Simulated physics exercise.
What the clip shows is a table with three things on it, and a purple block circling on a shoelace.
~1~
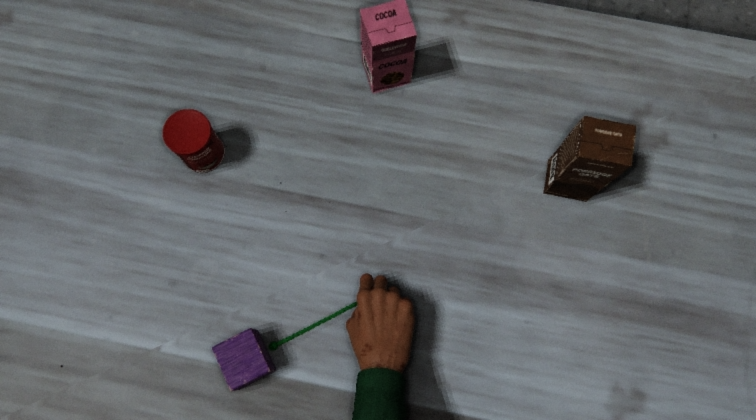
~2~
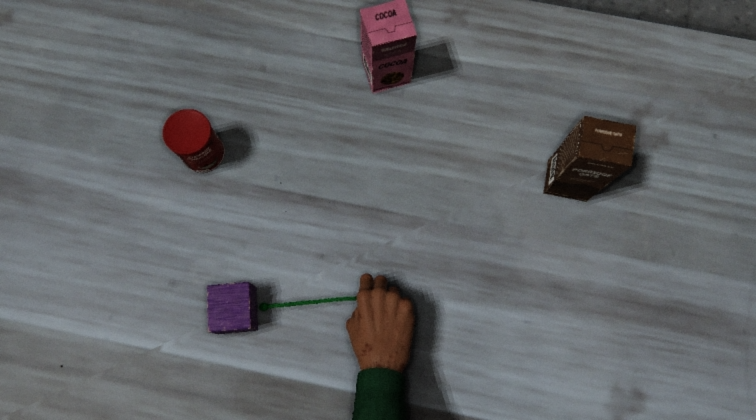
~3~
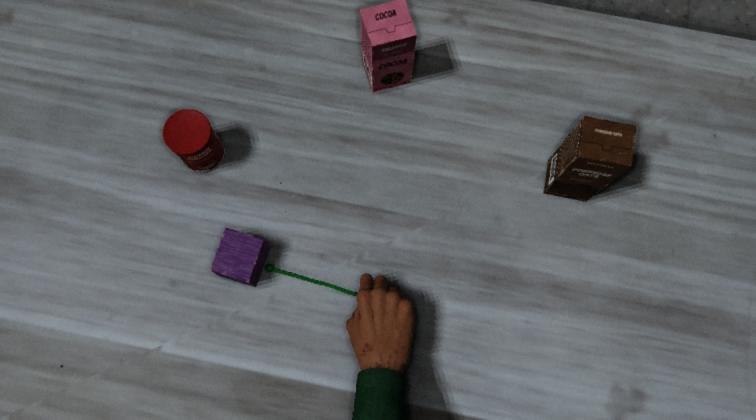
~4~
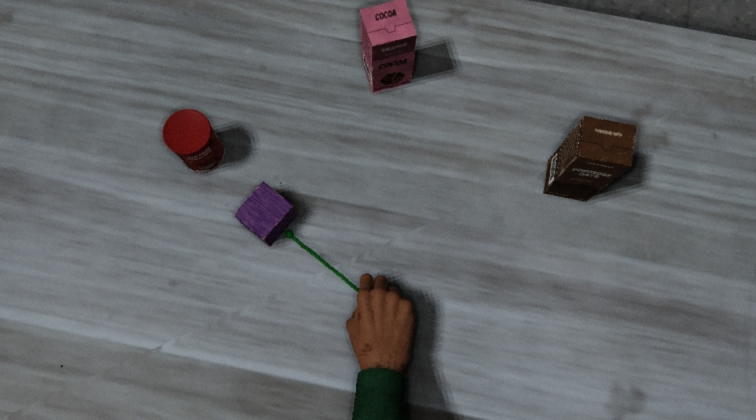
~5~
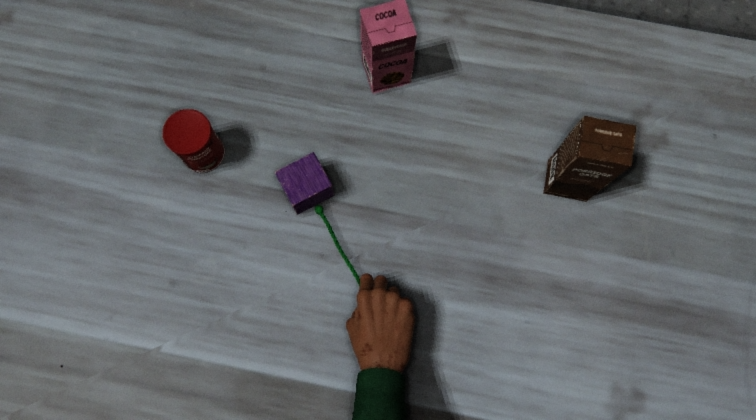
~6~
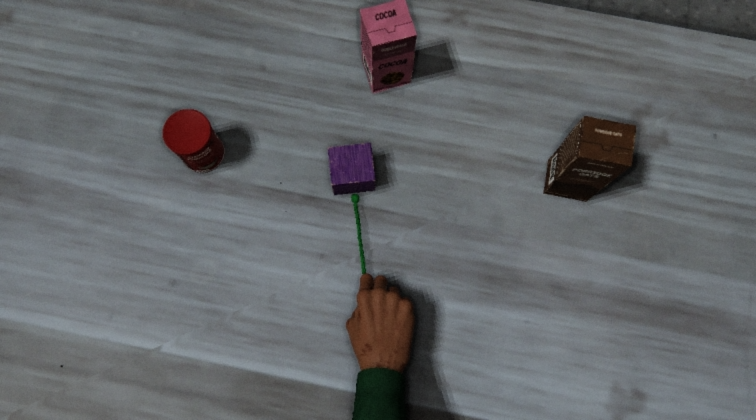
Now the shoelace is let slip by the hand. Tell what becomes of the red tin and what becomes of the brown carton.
Result: The red tin avoids being hit, the brown carton takes a hit.
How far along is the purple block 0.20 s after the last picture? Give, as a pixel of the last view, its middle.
(541, 171).
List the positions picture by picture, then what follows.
The first picture shows purple block (241, 359); red tin (187, 131); brown carton (608, 140); pink carton (389, 22).
The second picture shows purple block (229, 307).
The third picture shows purple block (237, 255).
The fourth picture shows purple block (263, 210).
The fifth picture shows purple block (303, 178).
The sixth picture shows purple block (351, 163); red tin (187, 131); brown carton (608, 140); pink carton (389, 22); going round clockwise.
Then, 0.08 s on from there, block near (446, 171).
Then, 0.20 s on from there, block near (541, 171); brown carton pushed aside.
In the end, block near (557, 169); brown carton knocked over. The red tin escapes it and the brown carton is struck.
